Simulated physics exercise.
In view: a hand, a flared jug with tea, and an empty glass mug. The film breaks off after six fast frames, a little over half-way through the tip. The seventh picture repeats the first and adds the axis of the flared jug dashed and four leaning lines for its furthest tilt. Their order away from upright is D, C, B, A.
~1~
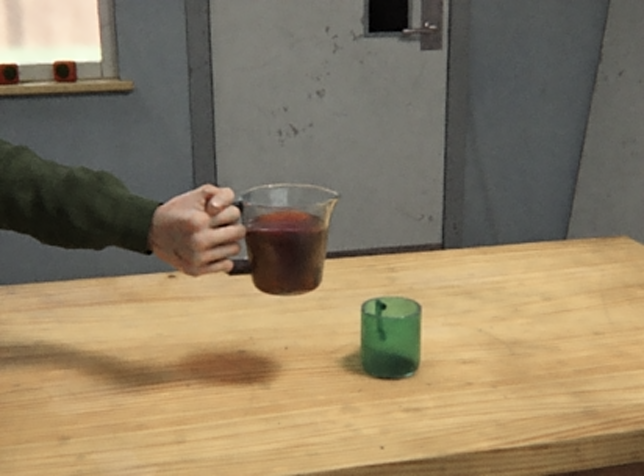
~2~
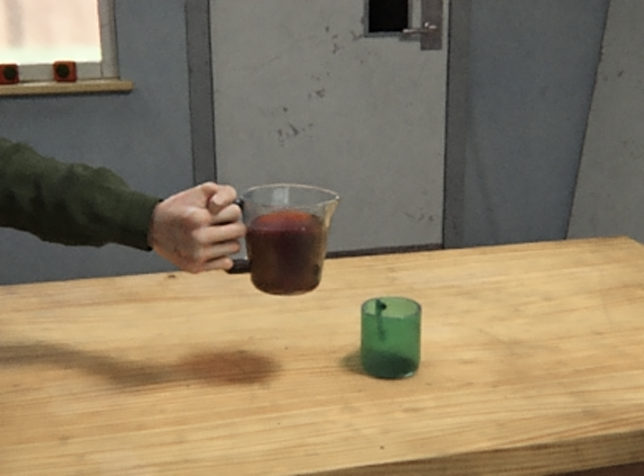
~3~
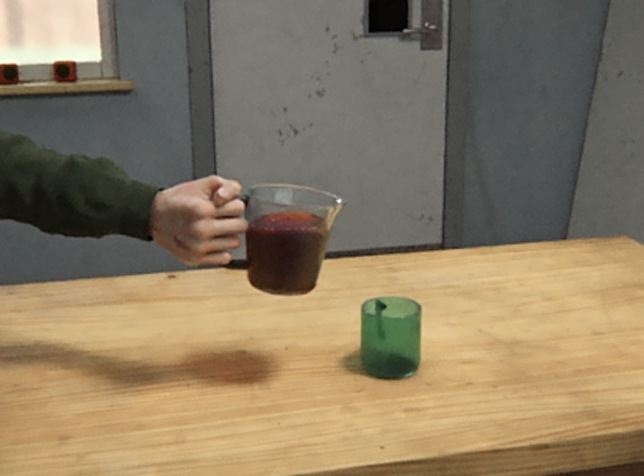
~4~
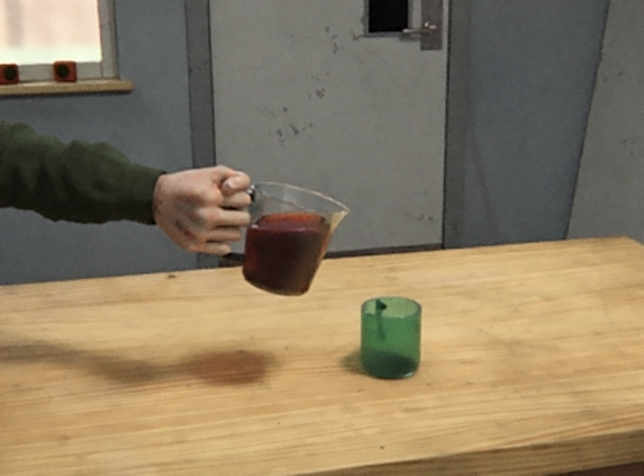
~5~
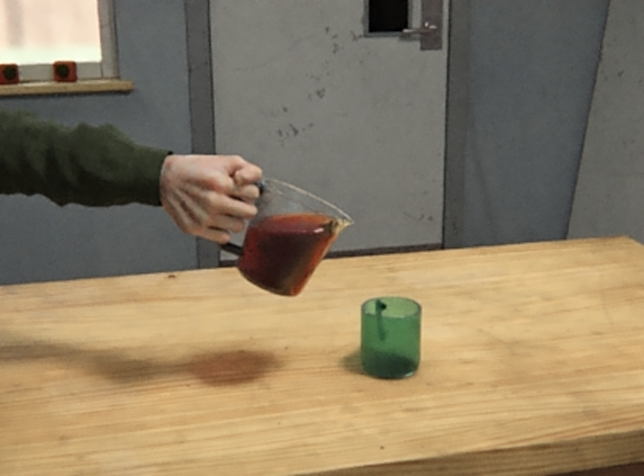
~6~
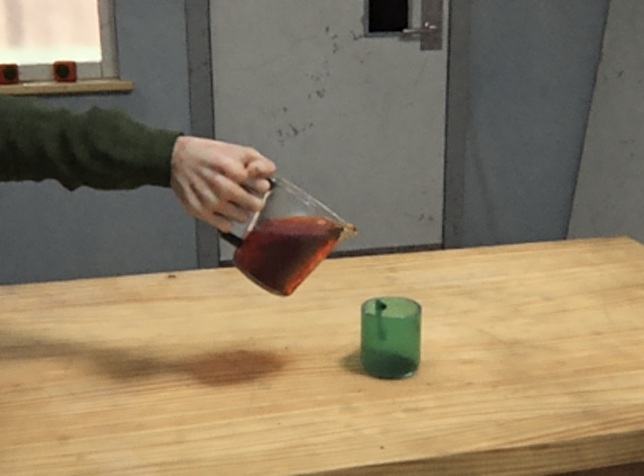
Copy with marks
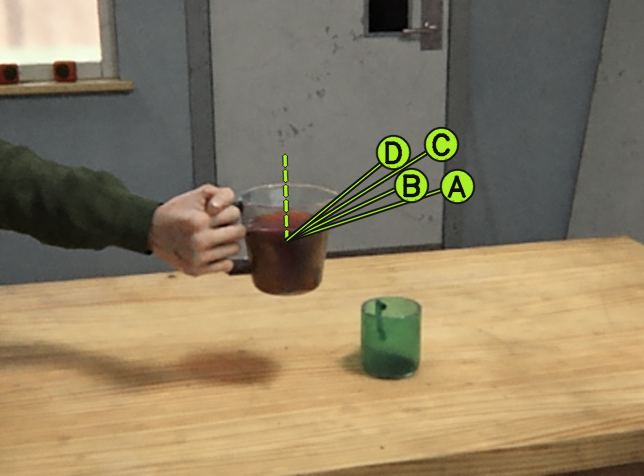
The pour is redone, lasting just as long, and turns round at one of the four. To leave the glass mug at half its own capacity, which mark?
D beats the others.
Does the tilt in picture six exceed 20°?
Yes.
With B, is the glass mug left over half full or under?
Over half.
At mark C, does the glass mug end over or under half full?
Over.
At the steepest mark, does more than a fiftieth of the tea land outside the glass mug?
Yes, it does.
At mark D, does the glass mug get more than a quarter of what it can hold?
Yes, it does.
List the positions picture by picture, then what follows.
Upright, lip at (339, 195); rim of the glass mug round (391, 307); nothing has left yet, in the first frame.
Upright, lip at (340, 196); nothing has left yet, in the second frame.
Tipped about 7°, lip at (344, 201); nothing has left yet, in the third frame.
Tipped about 16°, lip at (348, 210); nothing has left yet, in the fourth frame.
Tipped about 26°, lip at (352, 220); nothing has left yet, in the fifth frame.
Tipped about 36°, lip at (353, 232); nothing has left yet, in the sixth frame.
In lime, A at (440, 190); B at (394, 189); C at (426, 152); D at (380, 164).
Choosing A, the glass mug is filled to the brim; 17 % of the tea is spilt.
Choosing B, the glass mug is filled to the brim; 4 % of the tea is spilt.
Choosing C, the glass mug ends with about 77 % of what it can hold.
Choosing D, the glass mug ends with about 51 % of what it can hold.
